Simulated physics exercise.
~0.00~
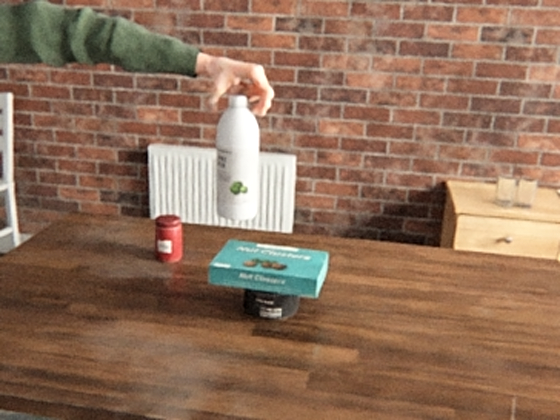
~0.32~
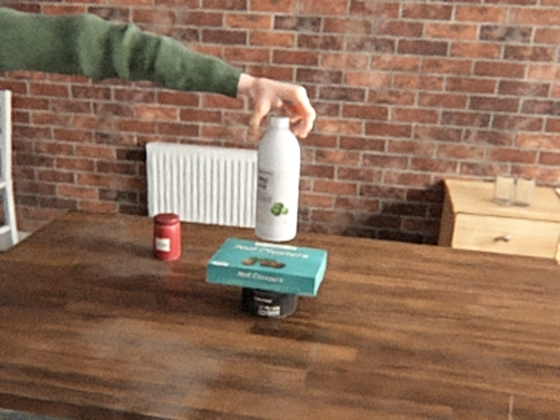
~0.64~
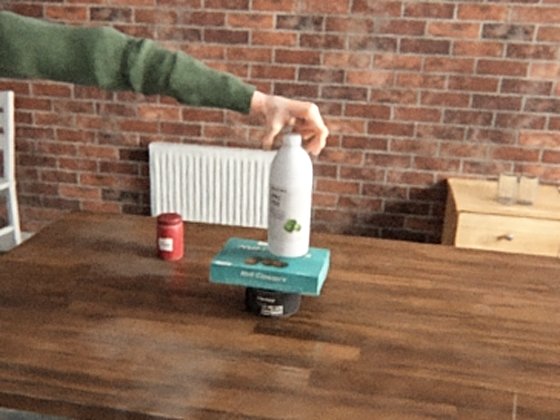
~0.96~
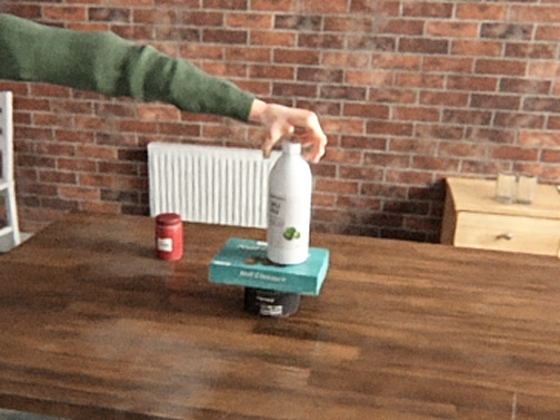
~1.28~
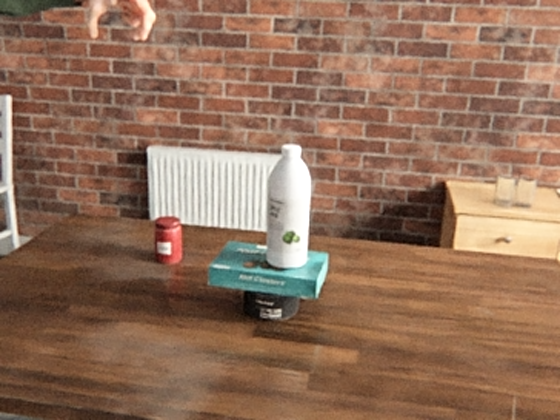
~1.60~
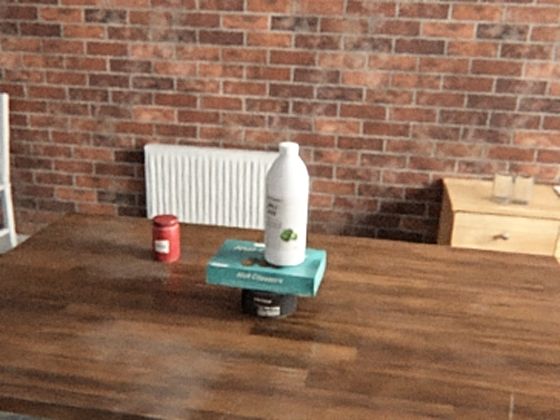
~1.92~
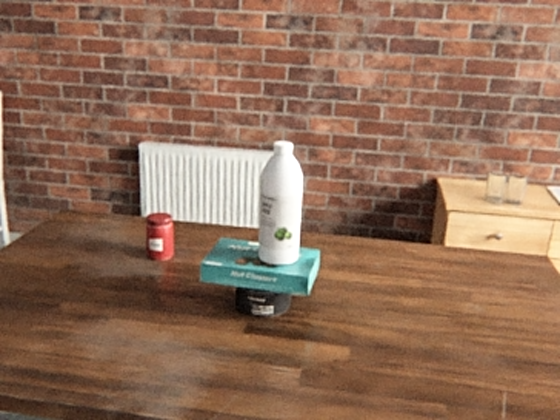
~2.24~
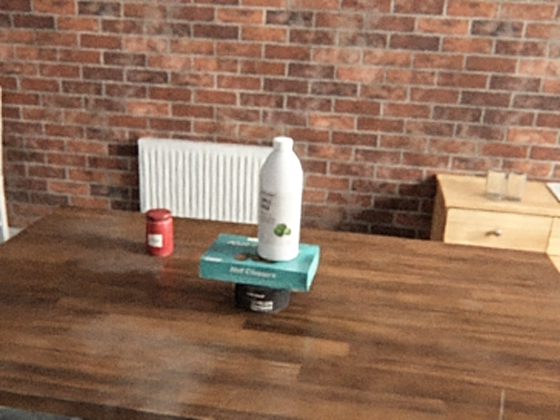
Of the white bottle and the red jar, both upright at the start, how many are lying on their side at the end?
None of them are. The white bottle stands on the turquoise packet and the red jar still stands on the table.
